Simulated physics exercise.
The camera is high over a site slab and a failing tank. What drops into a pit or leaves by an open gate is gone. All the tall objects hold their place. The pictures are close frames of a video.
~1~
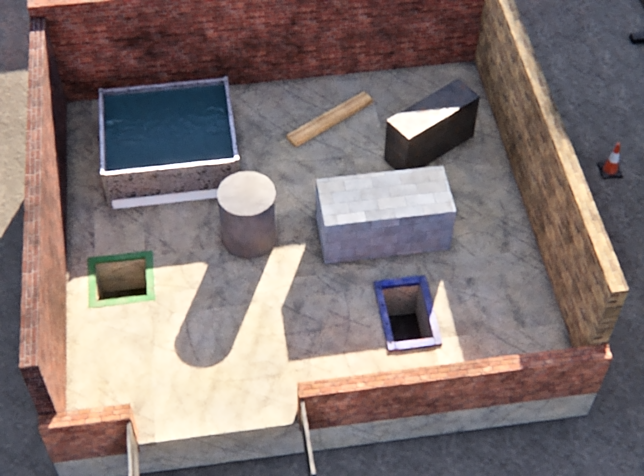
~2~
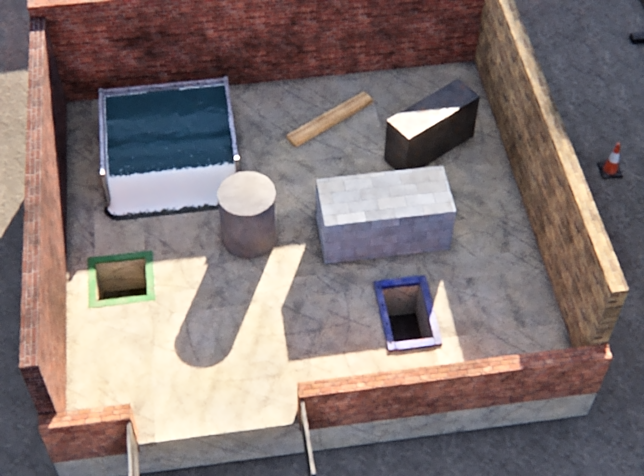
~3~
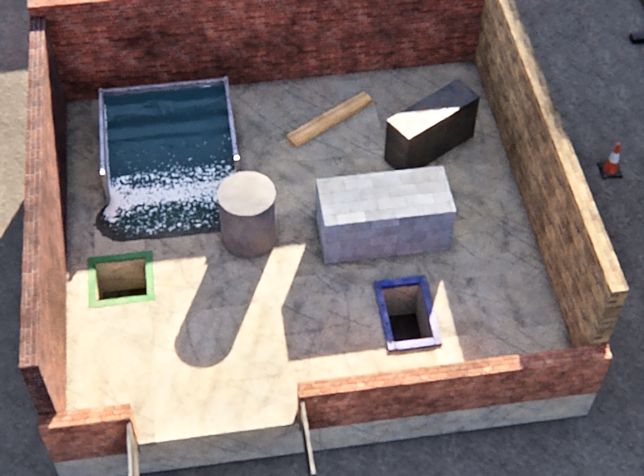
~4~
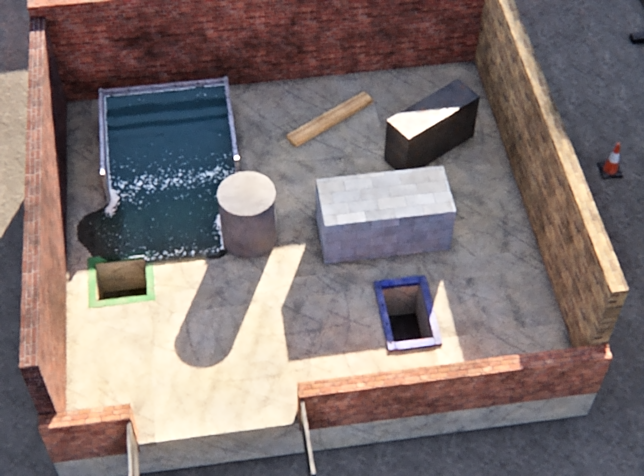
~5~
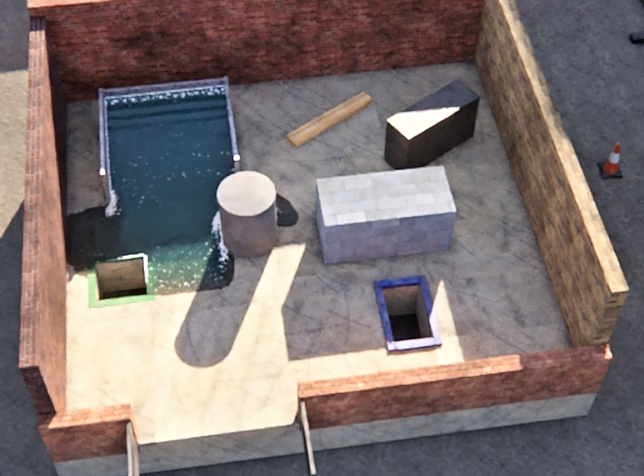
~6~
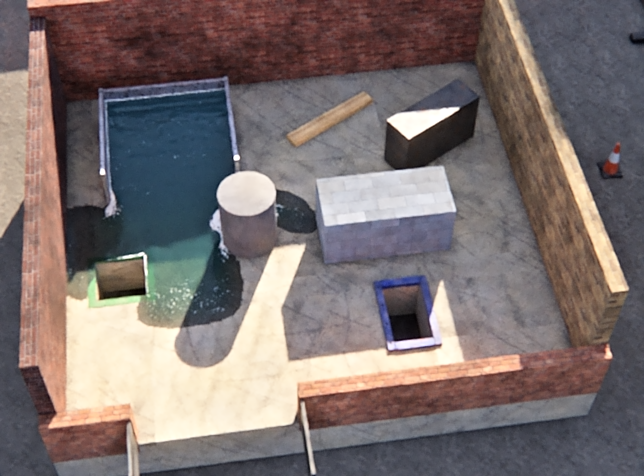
Water bursts from the tank's front and spreads across the slab around the green-edged pit and cylinder.
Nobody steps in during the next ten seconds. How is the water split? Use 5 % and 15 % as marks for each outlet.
One by one: The gate takes over 15 %; the green pit takes over 15 %; the blue pit takes under 5 %.
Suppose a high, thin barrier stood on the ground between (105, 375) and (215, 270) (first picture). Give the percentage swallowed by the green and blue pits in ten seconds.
Roughly, in per cent: Green 55, blue 0.
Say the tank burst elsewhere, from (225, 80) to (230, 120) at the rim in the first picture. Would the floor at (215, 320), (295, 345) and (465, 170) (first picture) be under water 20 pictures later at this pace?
In that order: Not flooded, free of water, flooded.
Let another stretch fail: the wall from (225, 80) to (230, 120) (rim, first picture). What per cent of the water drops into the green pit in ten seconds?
Parts in a hundred: Green 0.
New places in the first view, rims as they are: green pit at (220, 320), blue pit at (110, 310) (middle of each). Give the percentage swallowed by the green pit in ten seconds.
In per cent: Green 20.
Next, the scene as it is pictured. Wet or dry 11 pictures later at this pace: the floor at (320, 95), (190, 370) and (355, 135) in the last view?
As listed: Not flooded, under water, covered.
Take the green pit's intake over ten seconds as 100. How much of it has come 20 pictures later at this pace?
Some 65 per cent.
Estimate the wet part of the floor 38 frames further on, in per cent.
Roughly 65 per cent.
A moment on, water covers 30 % of the floor; the gate 1 %, the green pit 8 %, the blue pit 0 %.
Next, water covers 45 % of the floor; the gate 8 %, the green pit 17 %, the blue pit 0 %.
Then, water covers 55 % of the floor; the gate 18 %, the green pit 24 %, the blue pit 0 %.
Later, water covers 65 % of the floor; the gate 27 %, the green pit 31 %, the blue pit 0 %.
In the end, water covers 80 % of the floor; the gate 32 %, the green pit 37 %, the blue pit 0 %.
